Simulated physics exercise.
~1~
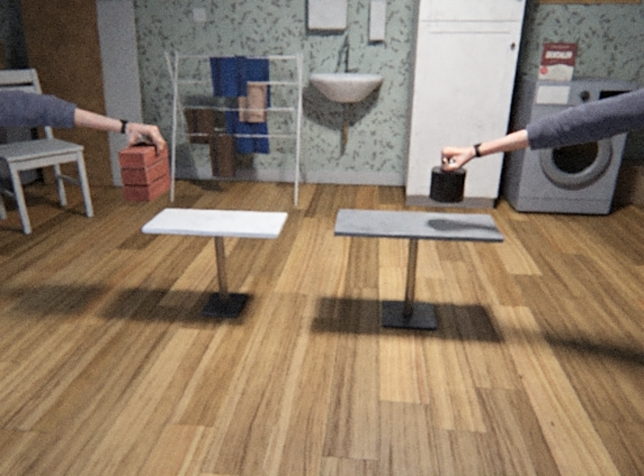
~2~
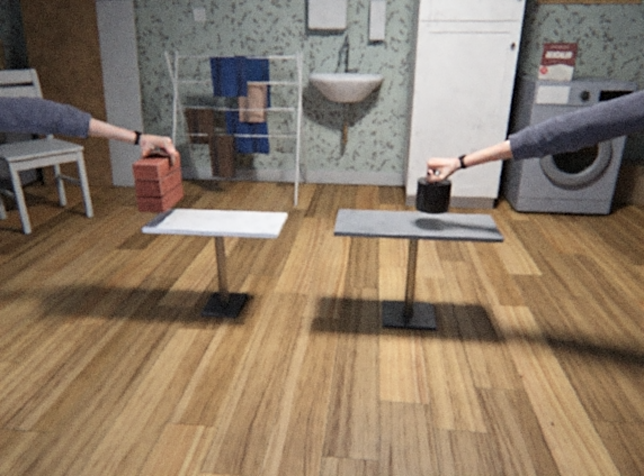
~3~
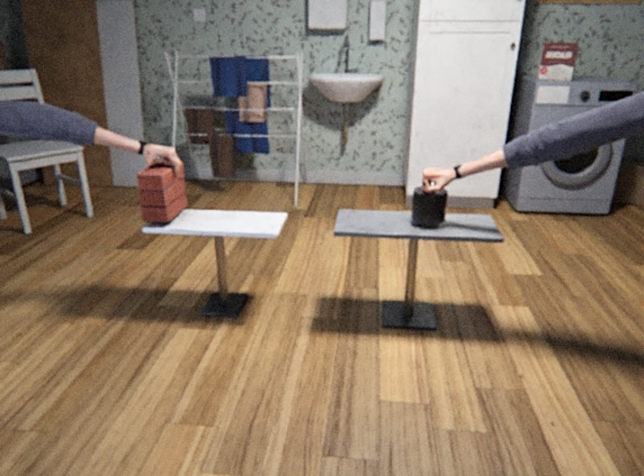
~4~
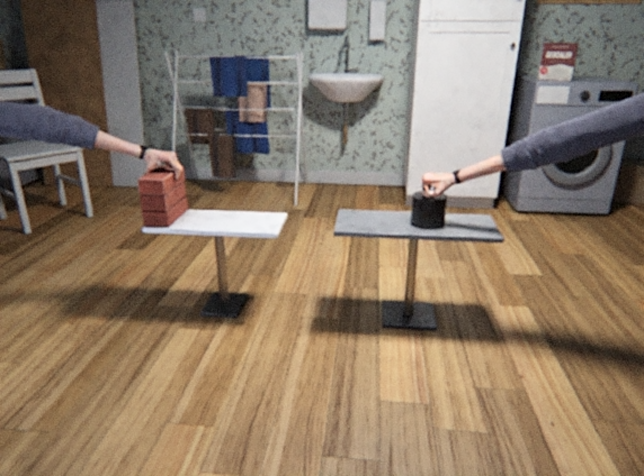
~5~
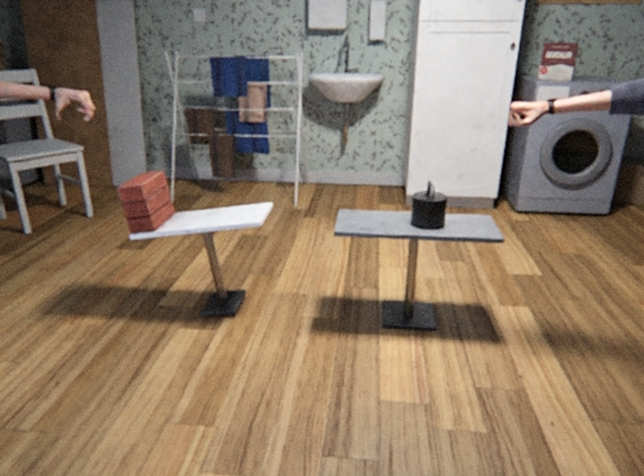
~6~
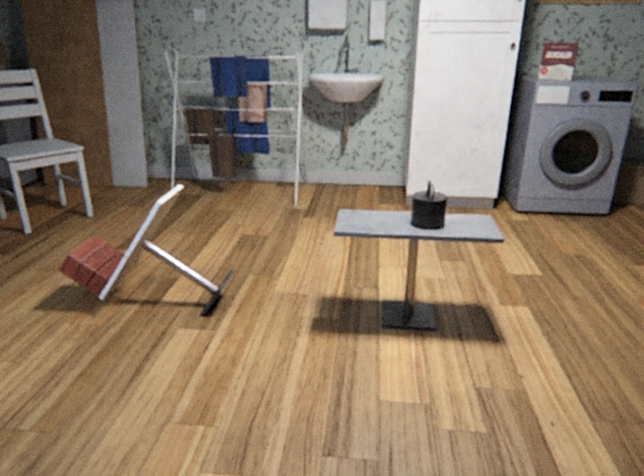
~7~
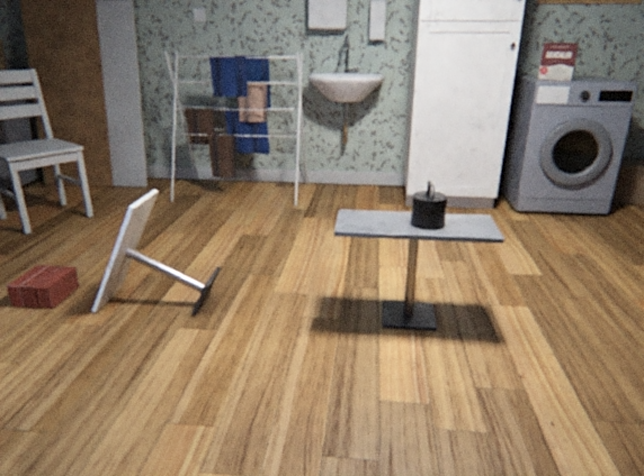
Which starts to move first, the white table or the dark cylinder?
The dark cylinder moves first, as it is lowered toward the grey table while the white table is still standing upright.
